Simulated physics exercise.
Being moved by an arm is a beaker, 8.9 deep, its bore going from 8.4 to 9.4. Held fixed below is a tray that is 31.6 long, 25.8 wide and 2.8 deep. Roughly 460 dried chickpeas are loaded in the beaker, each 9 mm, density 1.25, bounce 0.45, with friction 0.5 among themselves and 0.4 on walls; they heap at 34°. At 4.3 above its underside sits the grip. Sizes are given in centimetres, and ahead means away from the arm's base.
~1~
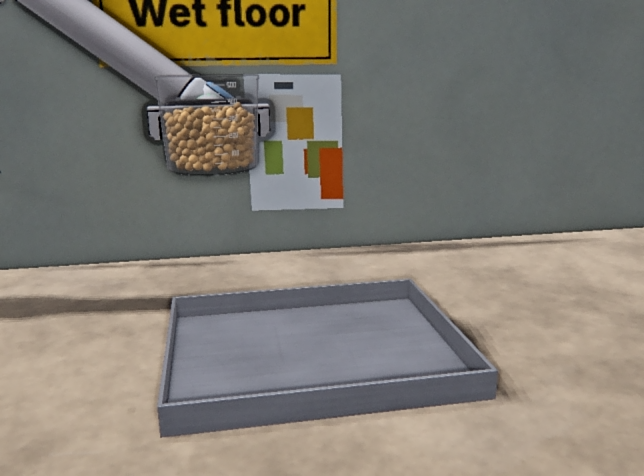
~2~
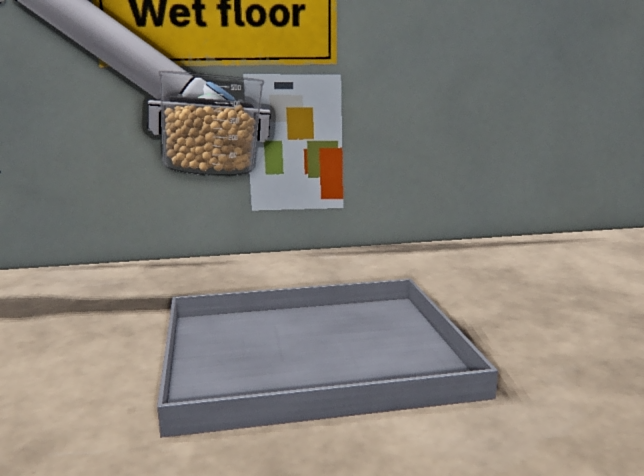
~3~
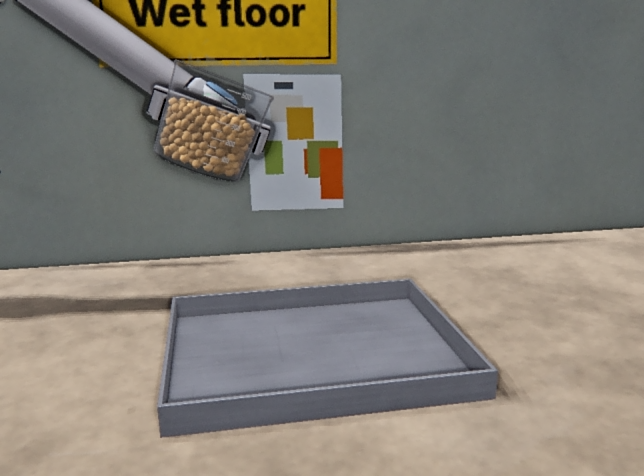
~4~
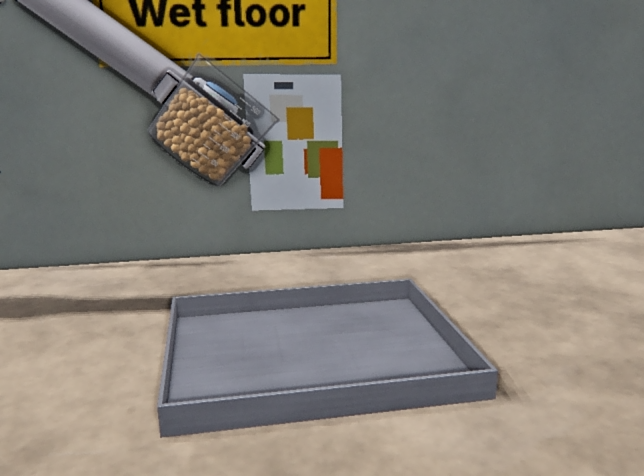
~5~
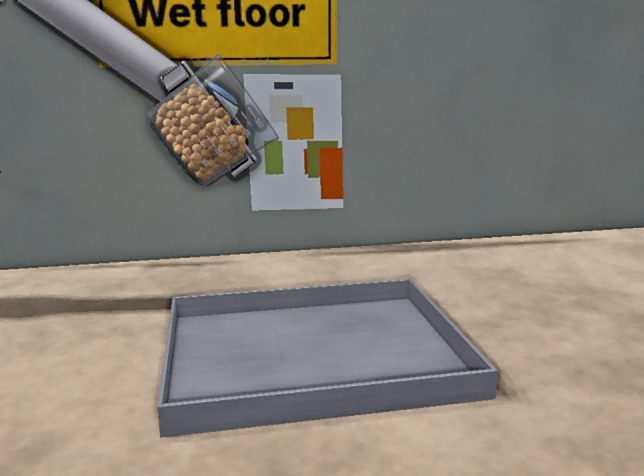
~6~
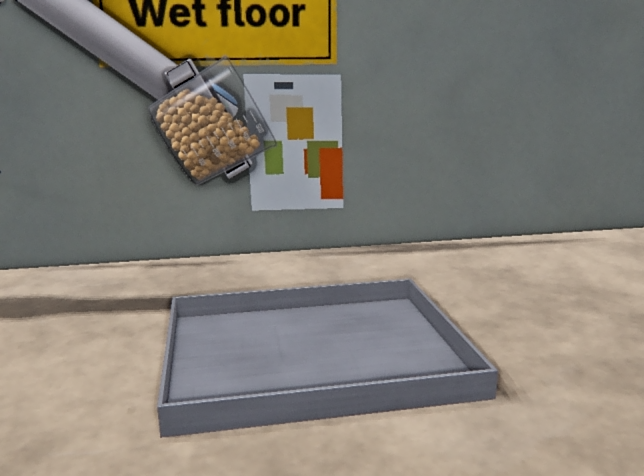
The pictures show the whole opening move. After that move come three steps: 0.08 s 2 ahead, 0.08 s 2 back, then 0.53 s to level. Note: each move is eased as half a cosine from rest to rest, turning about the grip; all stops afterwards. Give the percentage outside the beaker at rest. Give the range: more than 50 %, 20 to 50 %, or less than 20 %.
The range is less than 20 %.
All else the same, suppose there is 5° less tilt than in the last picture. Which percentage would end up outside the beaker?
Estimate: Around 5 per cent.
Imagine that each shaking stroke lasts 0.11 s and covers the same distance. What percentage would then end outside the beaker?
Roughly 0 percent then.
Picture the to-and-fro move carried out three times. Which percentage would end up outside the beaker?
Roughly 20 in a hundred.
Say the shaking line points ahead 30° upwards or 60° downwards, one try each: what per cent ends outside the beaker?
10 and 0 %.
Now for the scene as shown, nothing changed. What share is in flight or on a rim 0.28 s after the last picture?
7 %.
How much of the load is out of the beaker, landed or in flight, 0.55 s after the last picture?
Some 10 per cent.
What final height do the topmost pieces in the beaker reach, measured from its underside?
Around 8.0 centimetres above the underside.
Then, 0.28 s on, tilted 55° forward, highest piece 28 above the table; 434 in the beaker, 31 in flight or on a rim.
Then, 0.55 s on, tilted 10° forward, highest piece 30 above the table; 429 in the beaker, 35 in the tray, 1 in flight or on a rim.
Then, 0.89 s on, level, highest piece 30 above the table; 429 in the beaker, 36 in the tray.
Then, 1.94 s on, level, highest piece 30 above the table; 429 in the beaker, 36 in the tray.
In the end, 429 in the beaker, 36 in the tray. That is 8 % outside the beaker.
